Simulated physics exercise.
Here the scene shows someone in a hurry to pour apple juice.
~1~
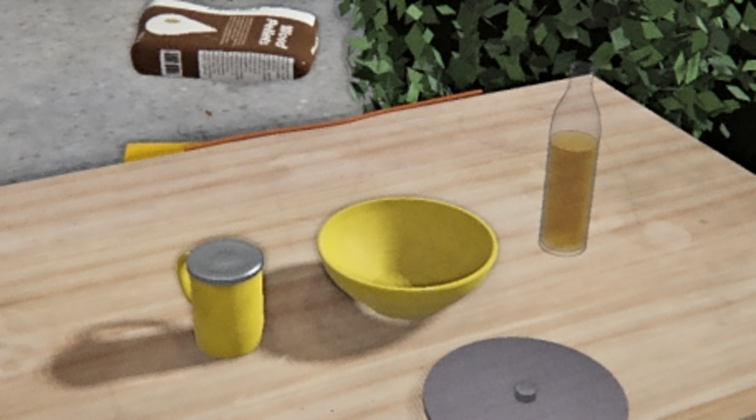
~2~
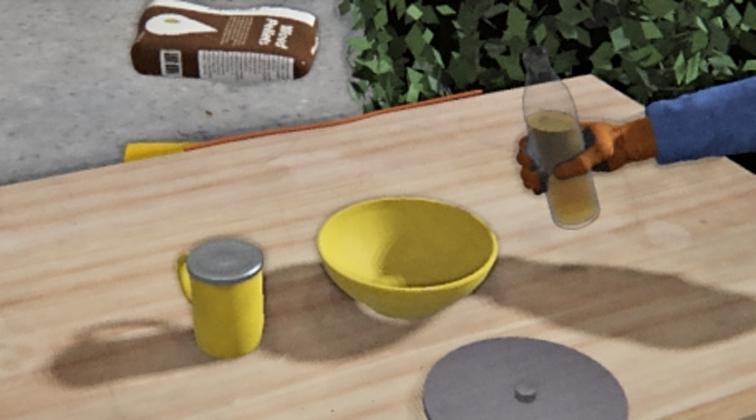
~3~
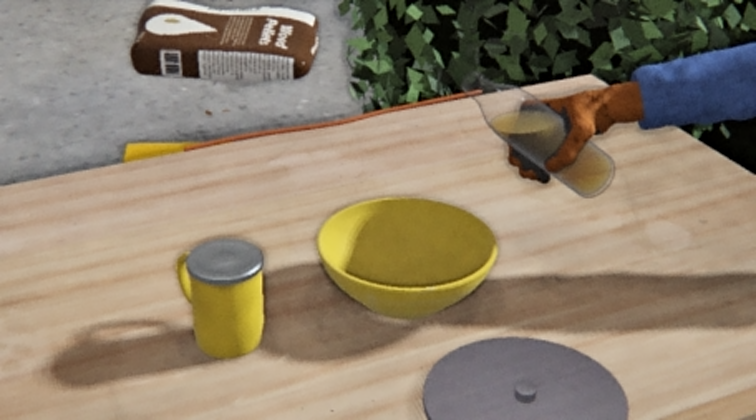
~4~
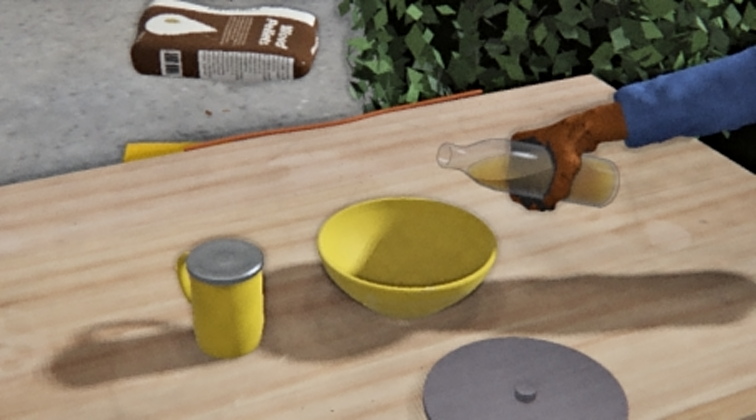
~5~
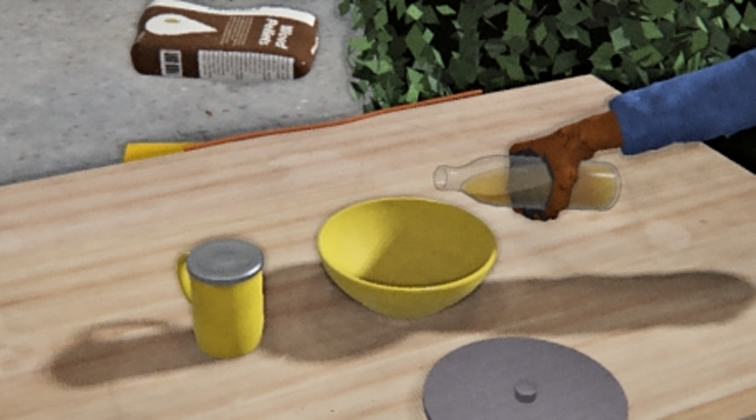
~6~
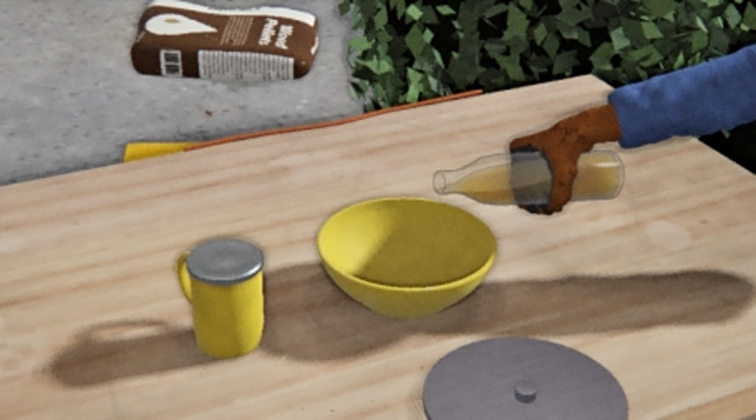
At first, a clear bottle of amber liquid stands on a wooden table near an open yellow bowl, a lidded yellow mug and a gray disc. A blue-sleeved arm reaches in from the right, lifts the bottle and tilts it leftward, then holds it nearly level above the bowl's right side.
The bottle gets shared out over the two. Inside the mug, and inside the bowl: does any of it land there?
As I see it, the mug turns it away; the bowl receives it.
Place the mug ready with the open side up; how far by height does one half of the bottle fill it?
I make it 55 per cent.
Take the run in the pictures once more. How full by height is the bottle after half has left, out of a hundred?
About 30 %.
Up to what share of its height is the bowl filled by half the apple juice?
About 25 per cent of its height.
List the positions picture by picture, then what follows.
Before the pour; bottle (572, 156) about two thirds full; bowl (406, 271) open; mug (227, 306) with its lid on, in the first picture.
The bottle is on its way; bottle (556, 136) tipped 20° with all of its load; bowl (406, 271) open, in the second picture.
Tilting; bottle (534, 130) tipped 50° with all of its load; mug (227, 306) with its lid on, in the third picture.
No stream yet; bottle (525, 169) tipped 70° with all of its load; bowl (406, 271) open, in the fourth picture.
Still nothing leaves it; bottle (524, 183) tipped 75° with all of its load; mug (227, 306) with its lid on, in the fifth picture.
On the point of pouring; bottle (525, 179) tipped 80° with all of its load; bowl (406, 271) open; mug (227, 306) with its lid on, in the sixth picture.
A moment on, the apple juice goes into the bowl.
Further on, it hits the lid of the mug and runs off.
When it is over, the bowl has its share inside; the mug is empty, in a puddle.
